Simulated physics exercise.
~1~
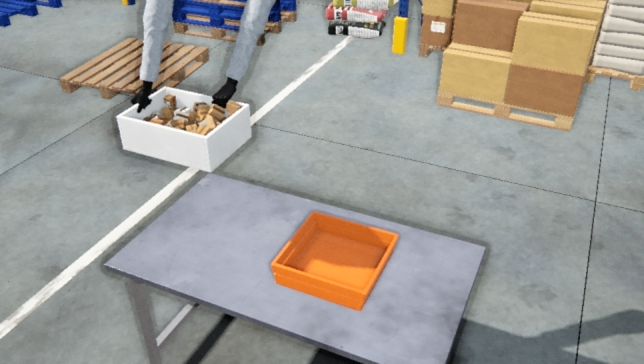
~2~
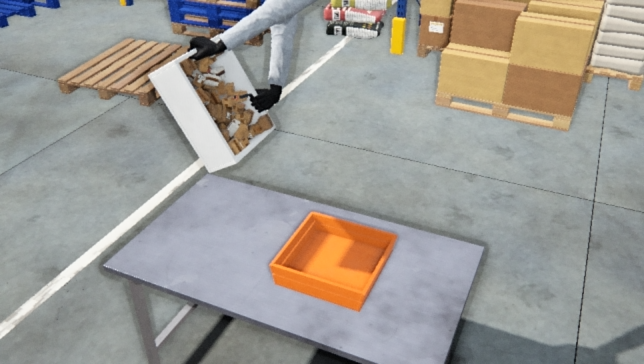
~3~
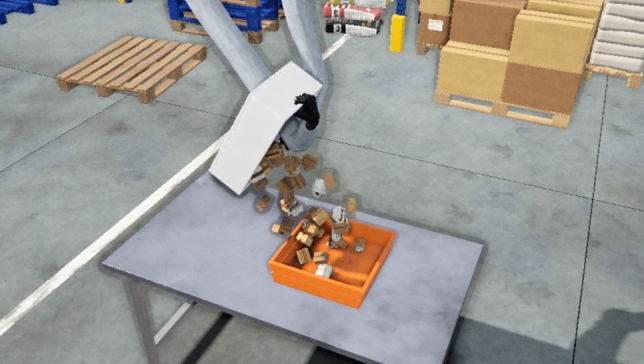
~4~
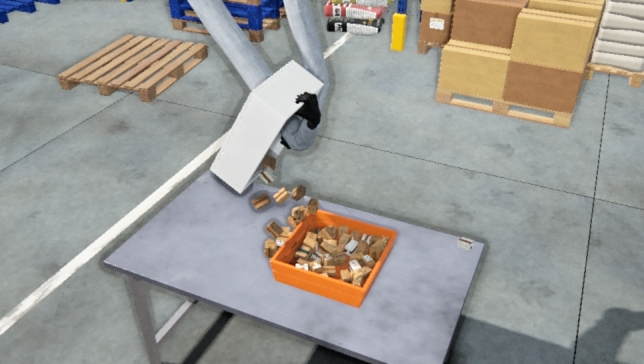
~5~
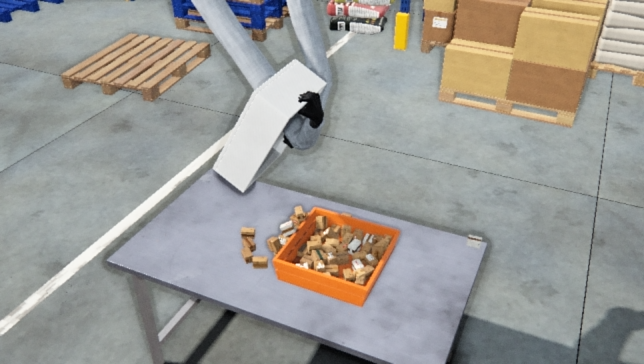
A person in grey clothes and black gloves holds a white crate of small brown and pale parcels in a warehouse, seen from above by a slightly swaying camera. In front stands a grey table with an orange basket on it, with wooden pallets and stacked cardboard boxes behind. The person tips the crate steeply to the right until the parcels tumble out towards the basket. Most land inside and fill it, while others drop onto the table to its left and one slides to the far right edge. The crate stays tipped as the parcels come to rest.
